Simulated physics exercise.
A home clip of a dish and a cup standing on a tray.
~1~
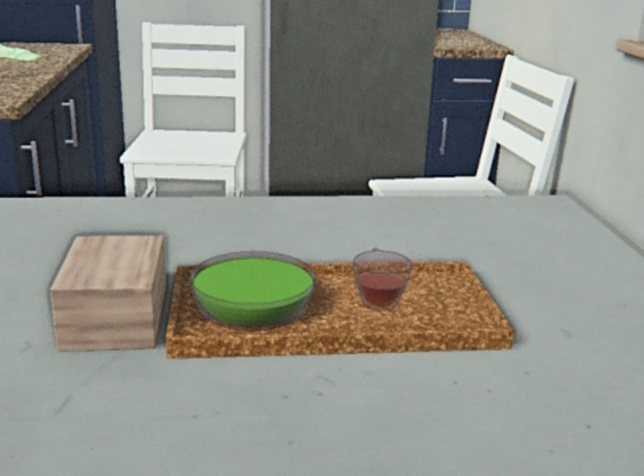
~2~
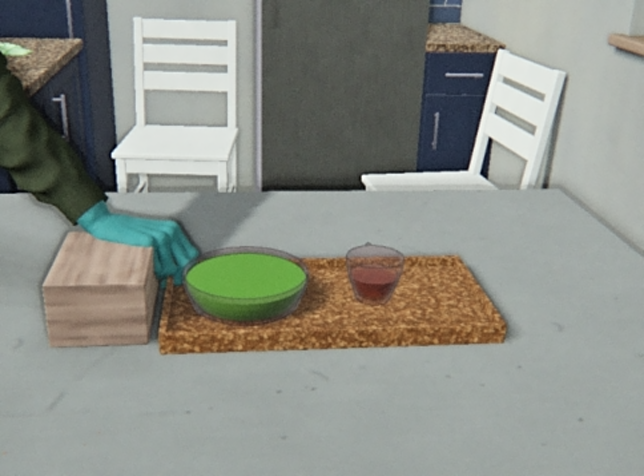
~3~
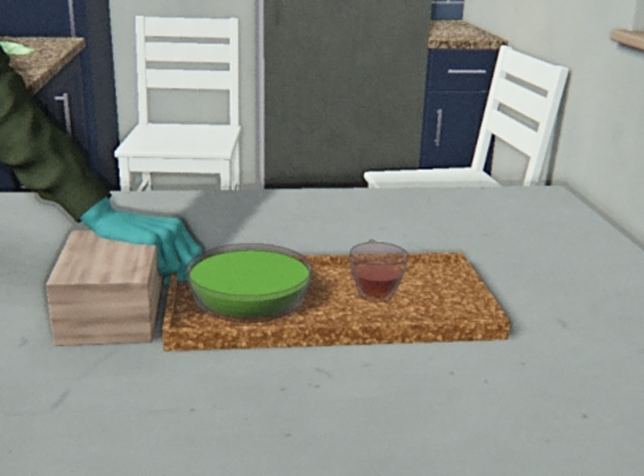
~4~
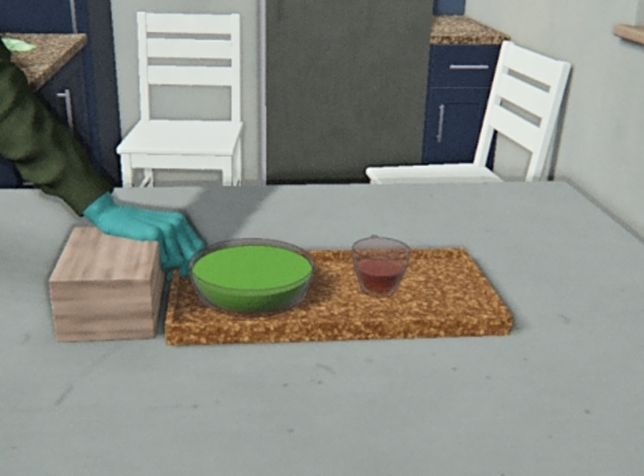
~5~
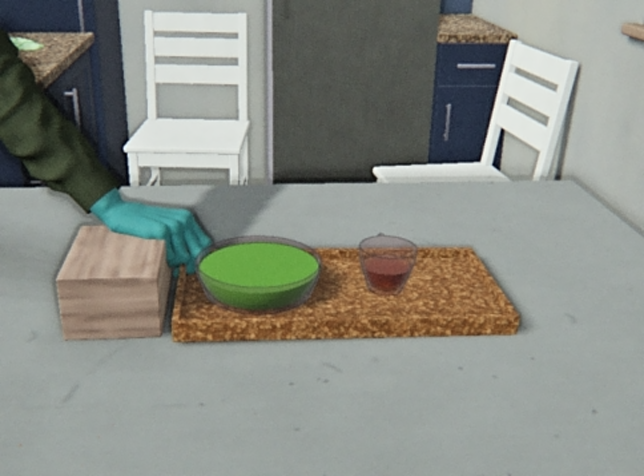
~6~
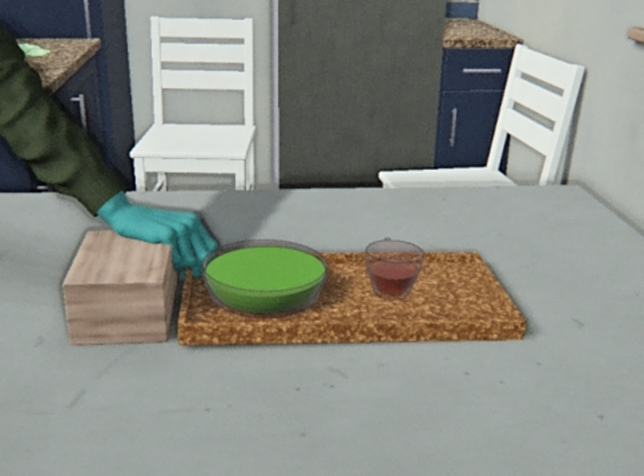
A teal-gloved hand came in from the left and took hold of the end of a brown tray holding a bowl of green liquid and a small cup of red, but the tray barely moved.
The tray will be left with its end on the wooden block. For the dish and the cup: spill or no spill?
The dish slops over; the cup stays dry outside.
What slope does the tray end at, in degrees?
Roughly 12°.
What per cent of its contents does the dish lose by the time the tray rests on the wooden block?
Near 28 in a hundred.
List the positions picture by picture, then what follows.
The tray lies flat; dish (253, 288) about three quarters full; cup (381, 280) about half full; wooden block (104, 320), in the first frame.
A hand takes the end of the tray; dish about three quarters full, surface at (246, 278); cup about half full, surface at (374, 274), in the second frame.
The tray slopes by about 0°; dish (249, 281) about three quarters full; cup (378, 272) about half full, in the third frame.
The end is rising; dish about three quarters full, surface at (252, 269); cup about half full, surface at (380, 267); wooden block (103, 311), in the fourth frame.
The end has come up a little; dish (259, 273) about three quarters full; cup (387, 266) about half full, in the fifth frame.
Slope near 1°; dish about three quarters full, surface at (265, 271); cup about half full, surface at (393, 269); wooden block (116, 314), in the sixth frame.
A moment on, the tray slopes by about 7°; dish, all is still inside; cup, all is still inside.
Further on, the tray slopes by about 14°; dish, a puddle lies under it; cup, all is still inside.
When it is over, the tray slopes by about 12°, resting on the wooden block; dish, a puddle lies under it; cup, all is still inside.
